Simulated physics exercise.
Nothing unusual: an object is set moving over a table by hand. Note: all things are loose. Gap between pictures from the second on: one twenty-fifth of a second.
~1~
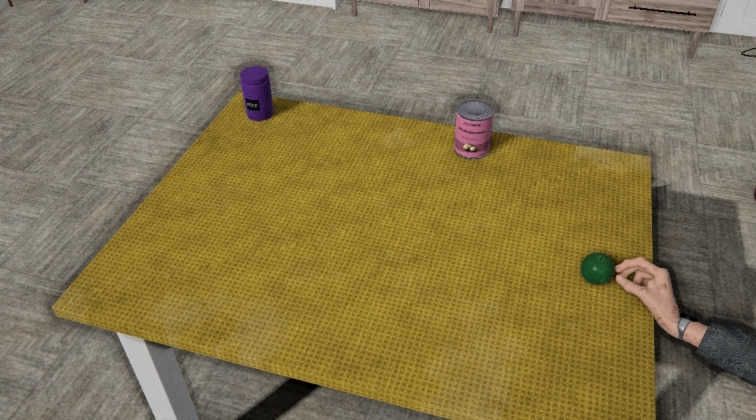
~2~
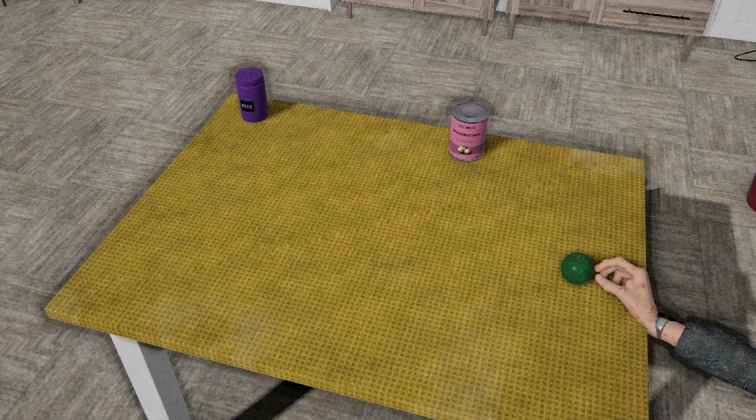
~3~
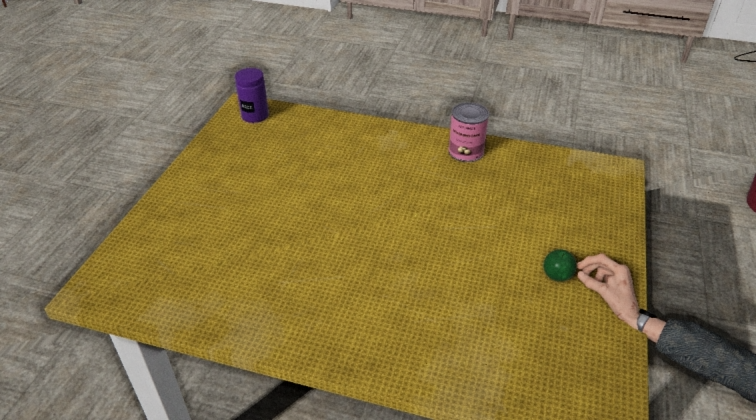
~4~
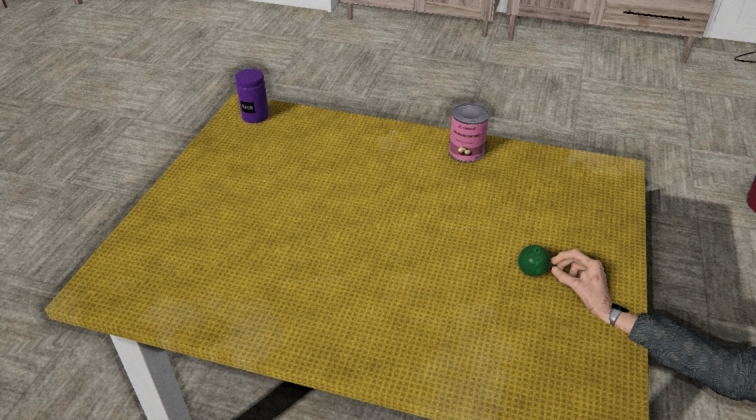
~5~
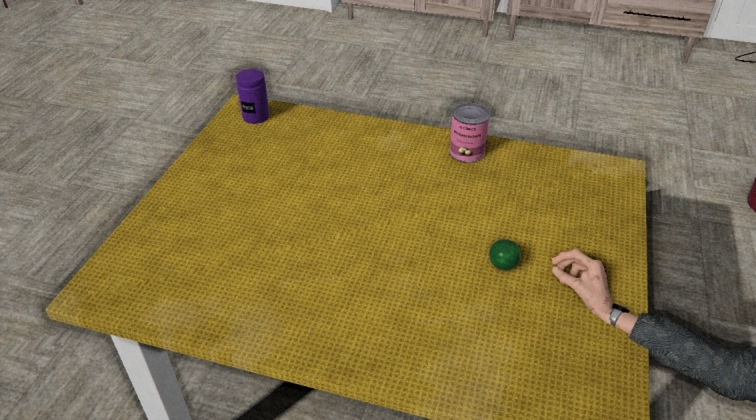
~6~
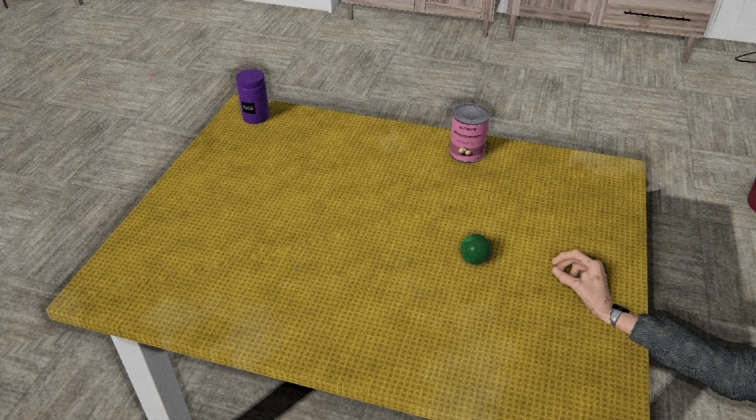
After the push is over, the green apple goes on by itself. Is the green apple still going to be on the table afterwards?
It is lost over the side.
Then, 0.20 s past the last view, green apple displaced well along near (343, 222).
Then, 0.60 s past the last view, green apple now off the table.
Then, 0.90 s past the last view, things are still on the move.
Then, 1.20 s past the last view, as before.
Finally, off the table, green apple.
